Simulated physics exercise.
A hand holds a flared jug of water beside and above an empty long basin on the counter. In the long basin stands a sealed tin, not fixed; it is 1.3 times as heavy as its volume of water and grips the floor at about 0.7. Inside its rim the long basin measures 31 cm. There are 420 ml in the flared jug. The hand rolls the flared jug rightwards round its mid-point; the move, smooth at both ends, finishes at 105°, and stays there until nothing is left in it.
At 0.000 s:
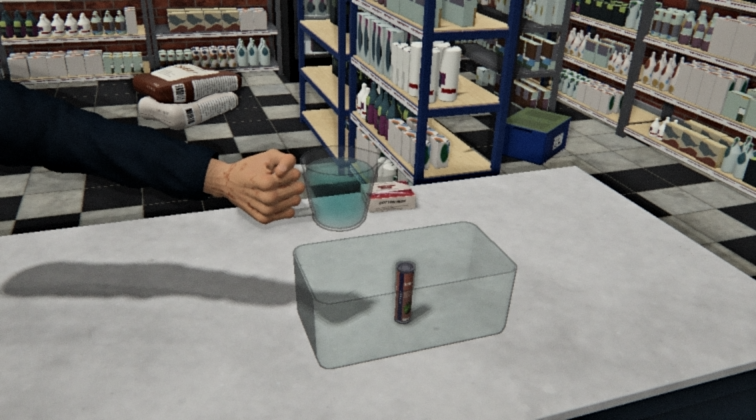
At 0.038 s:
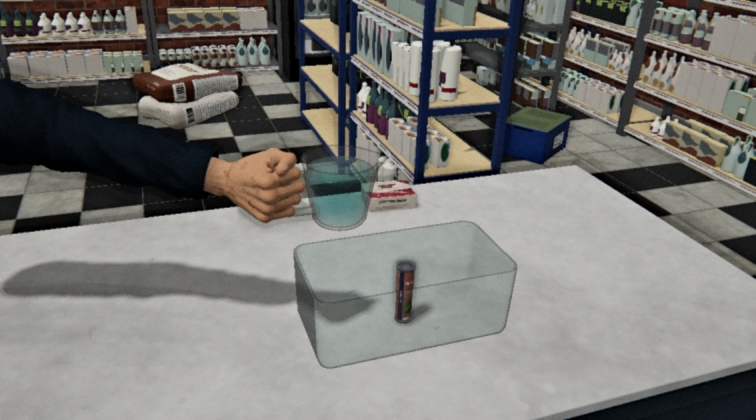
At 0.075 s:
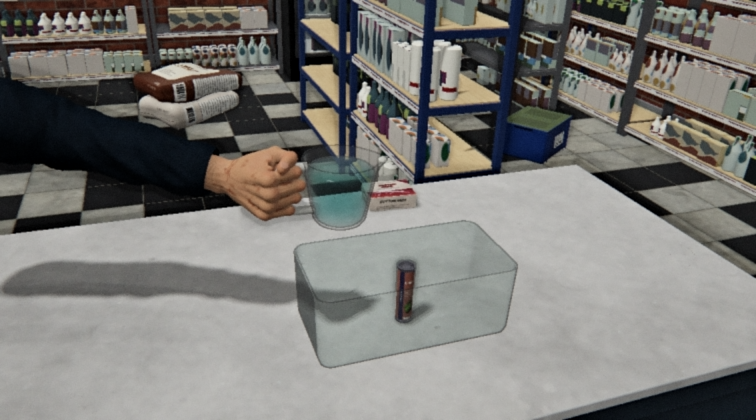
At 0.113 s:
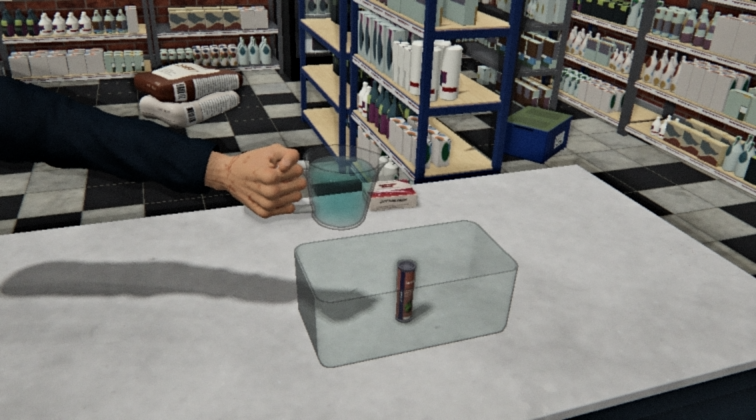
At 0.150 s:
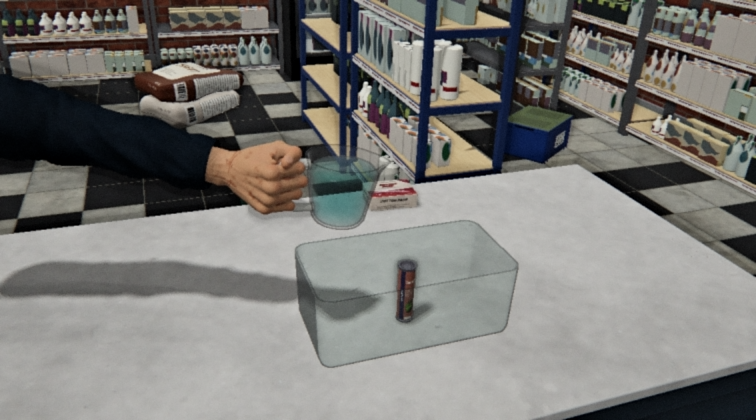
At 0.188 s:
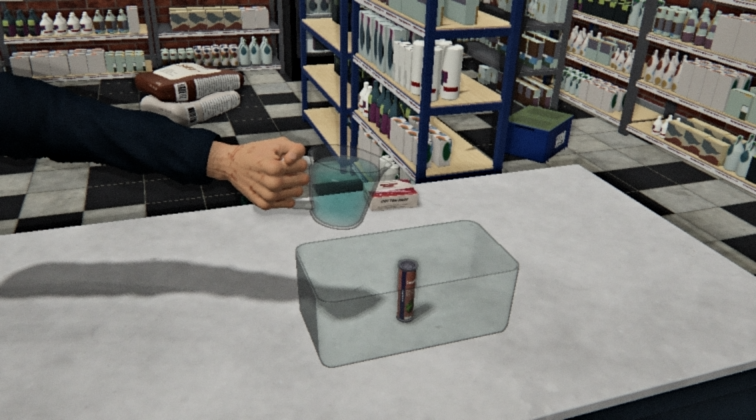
The clip opens on a hand holding a flared jug of blue-tinted water above and beside a clear, empty long basin, where a small dark red tin is visible, on a pale counter in a shop. The hand stays nearly still, then slowly rolls the jug slightly to the right.
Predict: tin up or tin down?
The tin stays up.
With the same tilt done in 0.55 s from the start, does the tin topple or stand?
The tin falls.
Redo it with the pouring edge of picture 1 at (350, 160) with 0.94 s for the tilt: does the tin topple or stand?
Then it stays up.
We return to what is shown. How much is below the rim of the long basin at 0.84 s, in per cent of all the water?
Near 76 in a hundred.
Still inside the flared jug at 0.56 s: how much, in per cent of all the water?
Near 66 in a hundred.
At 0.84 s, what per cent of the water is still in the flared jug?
About 10 per cent.
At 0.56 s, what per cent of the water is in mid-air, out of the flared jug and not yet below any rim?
About 24 per cent.
Then, 0.56 s in, the tilt is 69° and 67 per cent is still to pour; the tin stands where it began.
Then, 0.84 s in, the tilt is 102° and 11 per cent is still to pour; the tin stands where it began.
Then, 1.13 s in, the tilt is 105° and 0 per cent is still to pour; the tin leans 7°.
Then, 1.44 s in, the tilt is 105° and 0 per cent is still to pour; the tin stands where it began.
Finally, the tin stands where it began.
